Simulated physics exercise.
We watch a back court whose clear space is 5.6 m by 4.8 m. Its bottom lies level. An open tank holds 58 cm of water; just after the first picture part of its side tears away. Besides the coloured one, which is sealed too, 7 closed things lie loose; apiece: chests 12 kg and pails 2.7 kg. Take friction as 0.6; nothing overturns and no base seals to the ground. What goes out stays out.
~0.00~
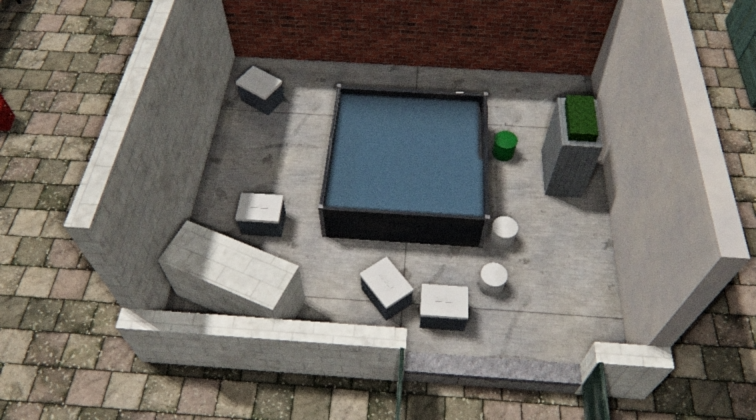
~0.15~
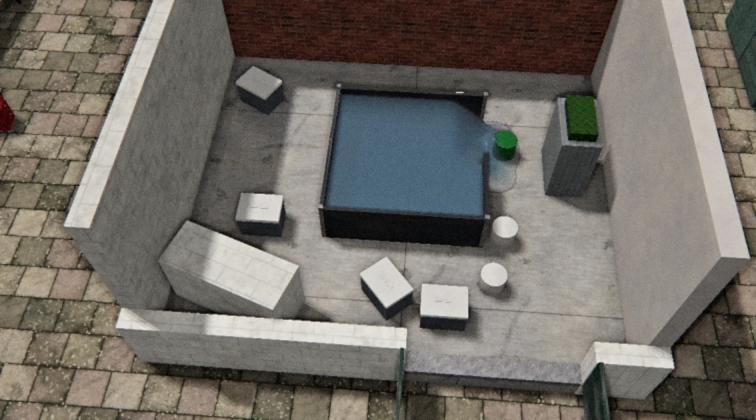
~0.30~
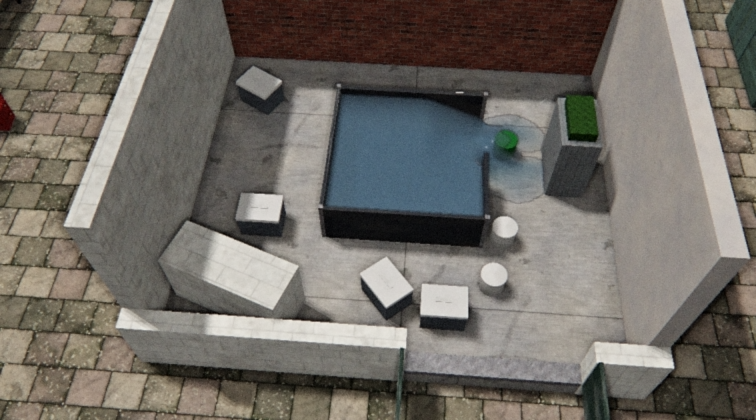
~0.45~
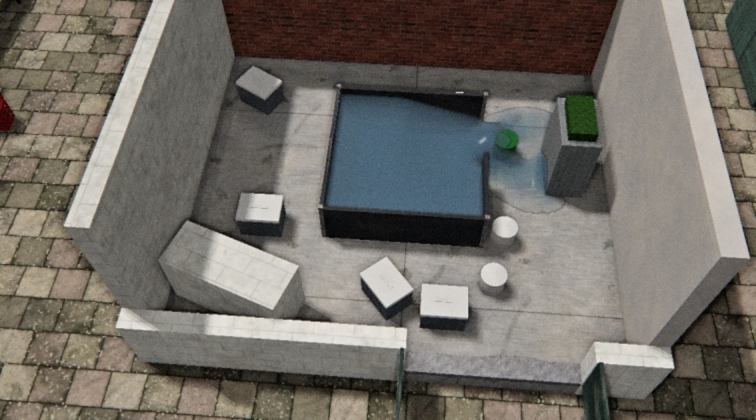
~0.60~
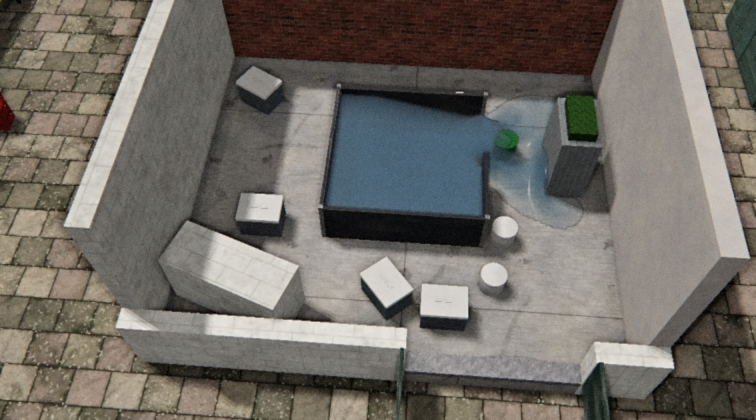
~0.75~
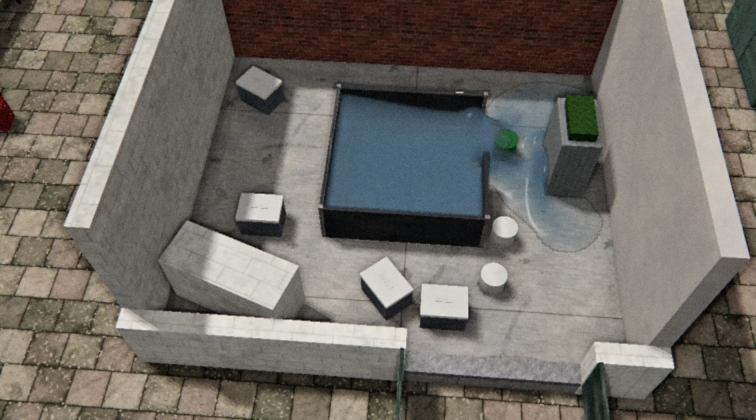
Water pouring through a gap in the right side of a square tank, spreading around a green pail and planter in a walled courtyard.
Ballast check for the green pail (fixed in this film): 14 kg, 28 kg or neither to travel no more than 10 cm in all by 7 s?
I expect that neither load is enough.
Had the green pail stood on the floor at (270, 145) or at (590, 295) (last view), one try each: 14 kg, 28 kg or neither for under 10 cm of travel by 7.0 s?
In turn: Either load holds; it takes the larger.
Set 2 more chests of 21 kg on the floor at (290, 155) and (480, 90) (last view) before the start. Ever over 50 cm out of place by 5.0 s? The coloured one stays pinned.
In turn: Short of it, past it.
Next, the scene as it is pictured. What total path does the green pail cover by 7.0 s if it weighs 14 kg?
Some 450 cm in all.
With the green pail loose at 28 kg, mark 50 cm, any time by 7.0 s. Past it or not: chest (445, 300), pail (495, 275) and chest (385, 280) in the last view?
In that order: Under, more, less.
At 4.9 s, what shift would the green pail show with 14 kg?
About 140 cm.
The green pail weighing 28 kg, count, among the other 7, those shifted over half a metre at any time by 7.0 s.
4 of them.
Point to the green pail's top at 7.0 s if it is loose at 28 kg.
Near (574, 97).
After 1.4 s the green pail would be 156 cm from its start with 14 kg and 85 cm from its start with 28 kg; 15 cm of water round it then.
After 3.1 s the green pail would be 171 cm from its start with 14 kg and 134 cm from its start with 28 kg; 28 cm of water round it then.
After 4.9 s the green pail would be 149 cm from its start with 14 kg and 134 cm from its start with 28 kg; 22 cm of water round it then.
After 7.0 s the green pail would be 159 cm from its start with 14 kg and 134 cm from its start with 28 kg; 14 cm of water round it then.
